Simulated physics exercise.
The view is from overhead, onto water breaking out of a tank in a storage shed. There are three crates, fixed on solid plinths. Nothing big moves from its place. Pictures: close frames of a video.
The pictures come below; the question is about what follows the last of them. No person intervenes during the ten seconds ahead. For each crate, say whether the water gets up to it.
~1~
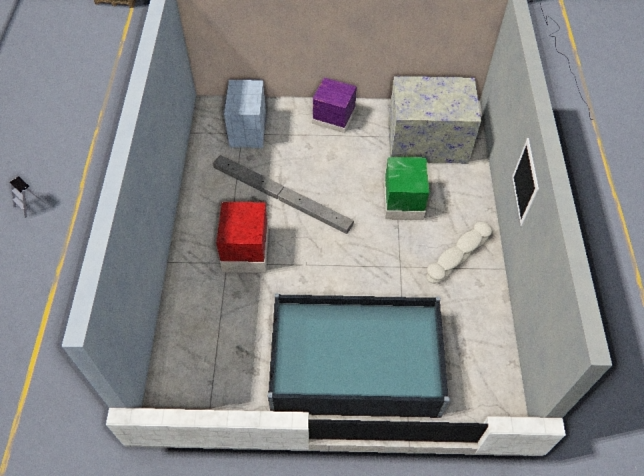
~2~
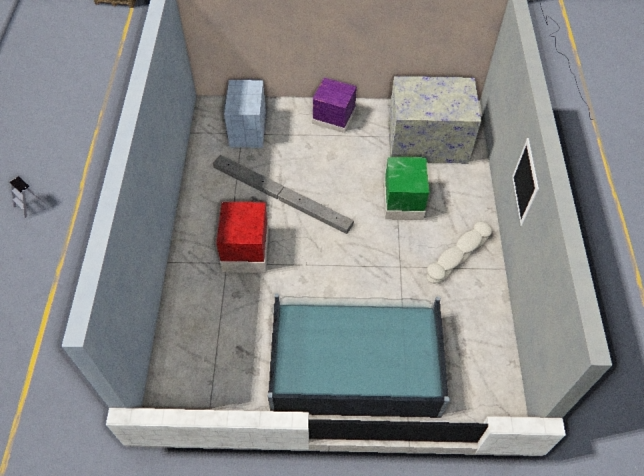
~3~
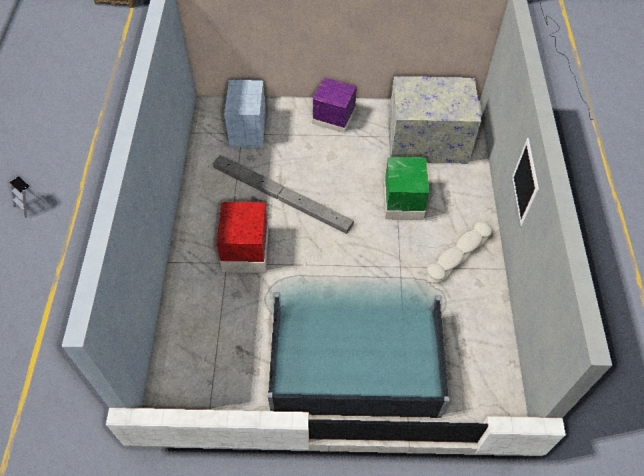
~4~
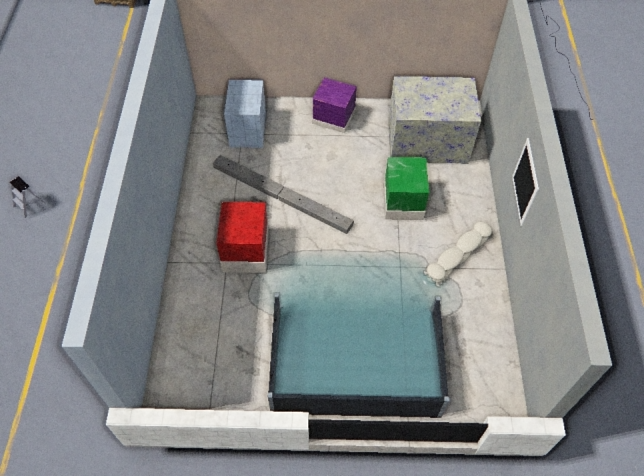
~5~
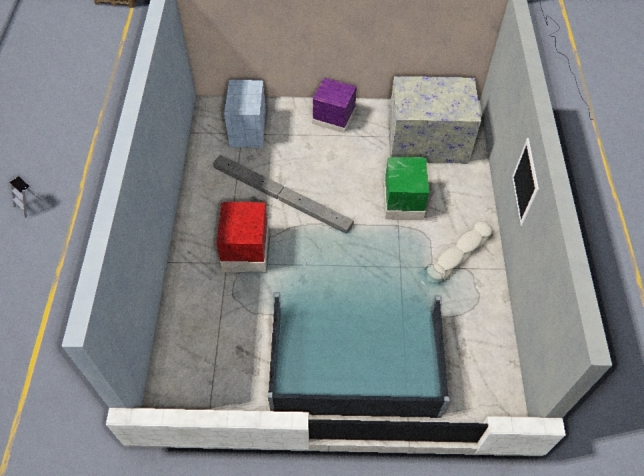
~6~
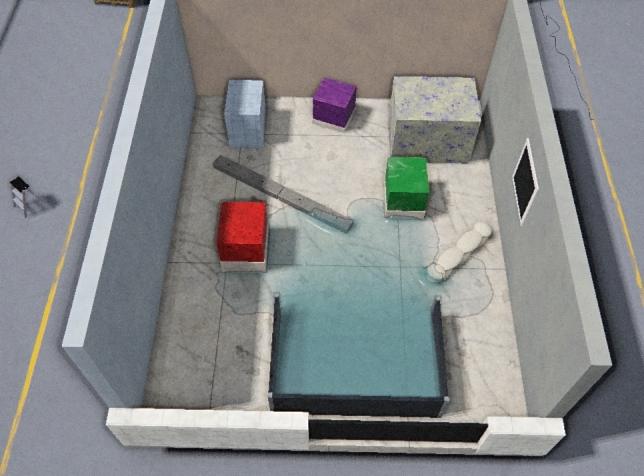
One by one: The red crate will be left dry. The green crate will be left wet. The purple crate will be left wet.
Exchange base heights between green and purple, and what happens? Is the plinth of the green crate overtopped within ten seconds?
The green one gets flooded.
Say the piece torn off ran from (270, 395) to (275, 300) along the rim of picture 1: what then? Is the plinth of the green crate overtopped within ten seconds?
As far as I can tell, the green one stays clear.
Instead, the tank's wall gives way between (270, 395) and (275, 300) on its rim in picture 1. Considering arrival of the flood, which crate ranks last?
The green one comes last.
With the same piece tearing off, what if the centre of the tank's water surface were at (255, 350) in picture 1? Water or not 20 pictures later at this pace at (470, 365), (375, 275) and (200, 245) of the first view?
As listed: Dry, under water, flooded.
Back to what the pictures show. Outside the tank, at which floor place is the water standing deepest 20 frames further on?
At about (479, 121).
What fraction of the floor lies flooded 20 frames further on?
Roughly 75 %.
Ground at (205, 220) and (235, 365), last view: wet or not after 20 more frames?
Swamped, then clear.
A moment on, water covers 40 % of the floor; the red crate water round its plinth, the green crate water round its plinth, the purple crate water round its plinth.
Next, water covers 60 % of the floor; the red crate water round its plinth, the green crate water round its plinth, the purple crate water round its plinth.
Then, water covers 75 % of the floor; the red crate water round its plinth, the green crate water round its plinth, the purple crate water round its plinth.
Later, water covers 95 % of the floor; the red crate water round its plinth, the green crate water round its plinth, the purple crate water round its plinth.
In the end, water covers 95 % of the floor; the red crate stayed above the water, the green crate was topped, the purple crate was topped.
